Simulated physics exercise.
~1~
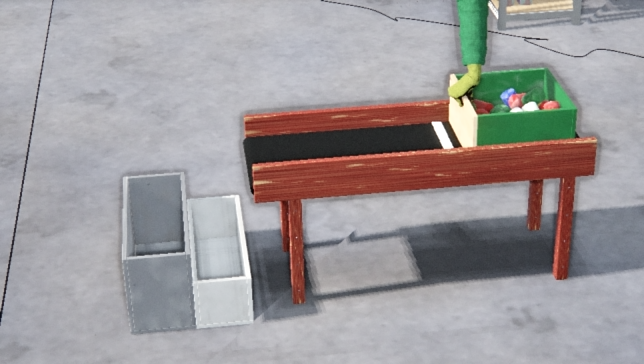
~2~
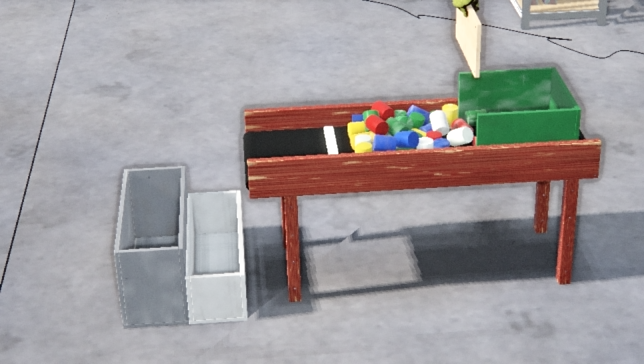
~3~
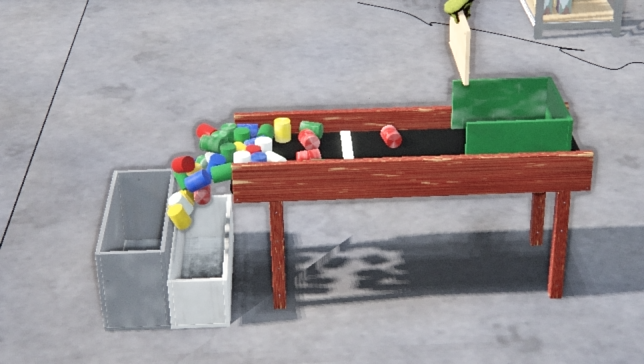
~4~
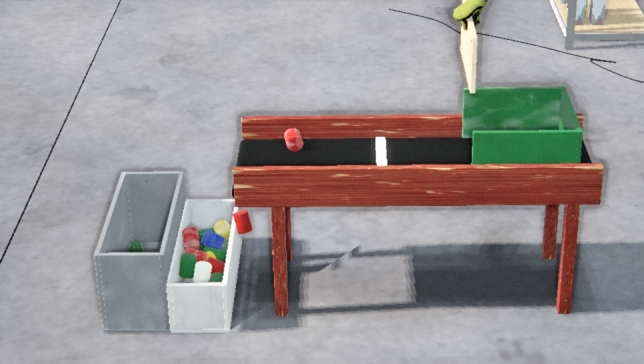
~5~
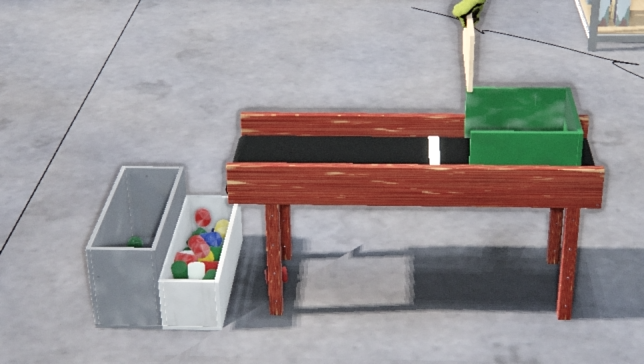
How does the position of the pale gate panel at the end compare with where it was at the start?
At the start the gate stands down at the left side of the green pen, closing it off. By the end it is held up above the belt by the gripper, leaving the pen open.
